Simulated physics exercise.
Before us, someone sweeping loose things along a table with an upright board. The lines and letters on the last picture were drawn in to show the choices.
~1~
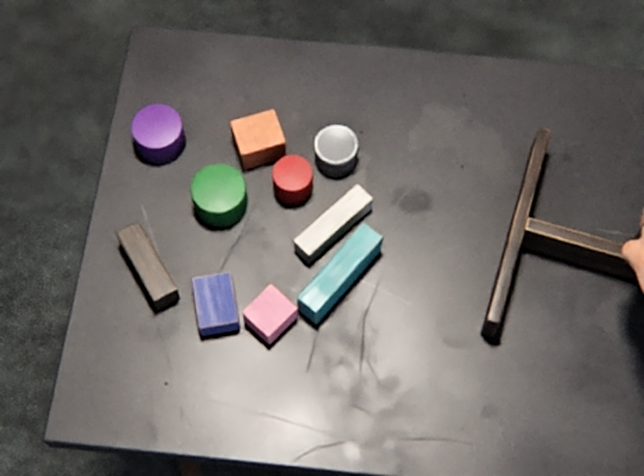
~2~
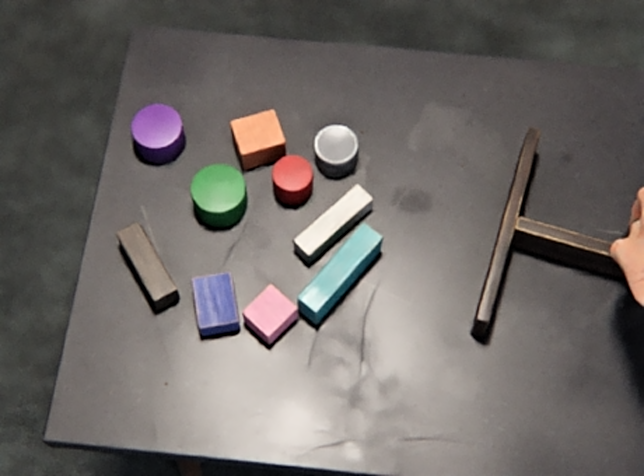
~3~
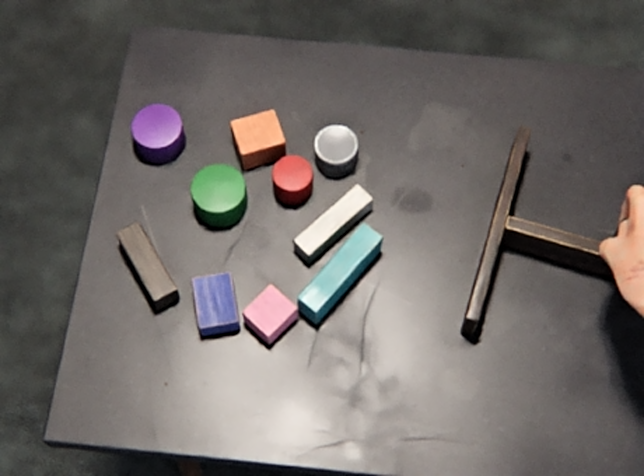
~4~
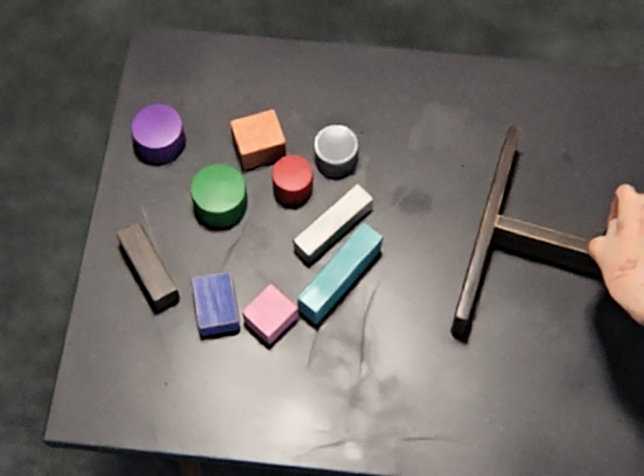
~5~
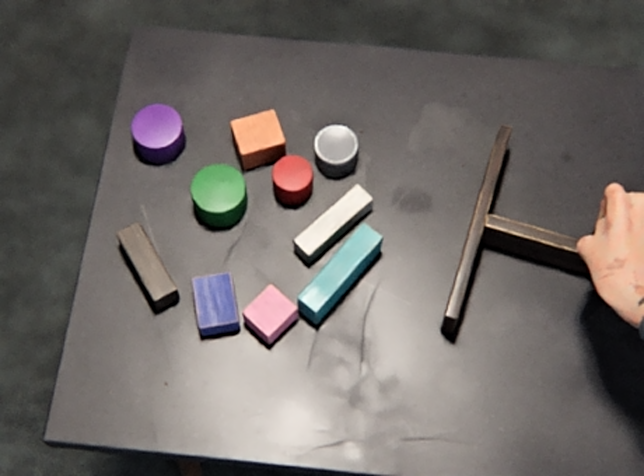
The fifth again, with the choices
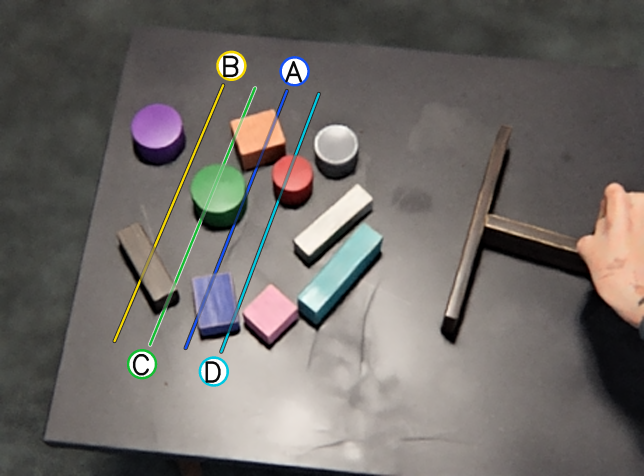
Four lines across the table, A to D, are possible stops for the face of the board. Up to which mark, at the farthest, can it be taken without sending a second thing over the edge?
At B, and not beyond.
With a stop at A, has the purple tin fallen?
By then, no.
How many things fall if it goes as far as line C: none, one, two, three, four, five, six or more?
In all, none.
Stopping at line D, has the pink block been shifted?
Yes.
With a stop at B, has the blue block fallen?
By then, no.
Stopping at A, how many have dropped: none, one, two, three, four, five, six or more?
In all, none.
On the marked copy, A at (239, 213); B at (172, 206); C at (205, 209); D at (273, 216).
Taking B. A third of the way, board (367, 207); turquoise bar (327, 272); white bar (322, 219).
Two thirds of the way, board (256, 196); black bar (132, 263); green tin (186, 183).
When it is over, board (171, 188); black bar over the edge; blue block (81, 299); one fallen.
As for the rest, A is within the limit but short; C is within the limit but short; D is within the limit but short.
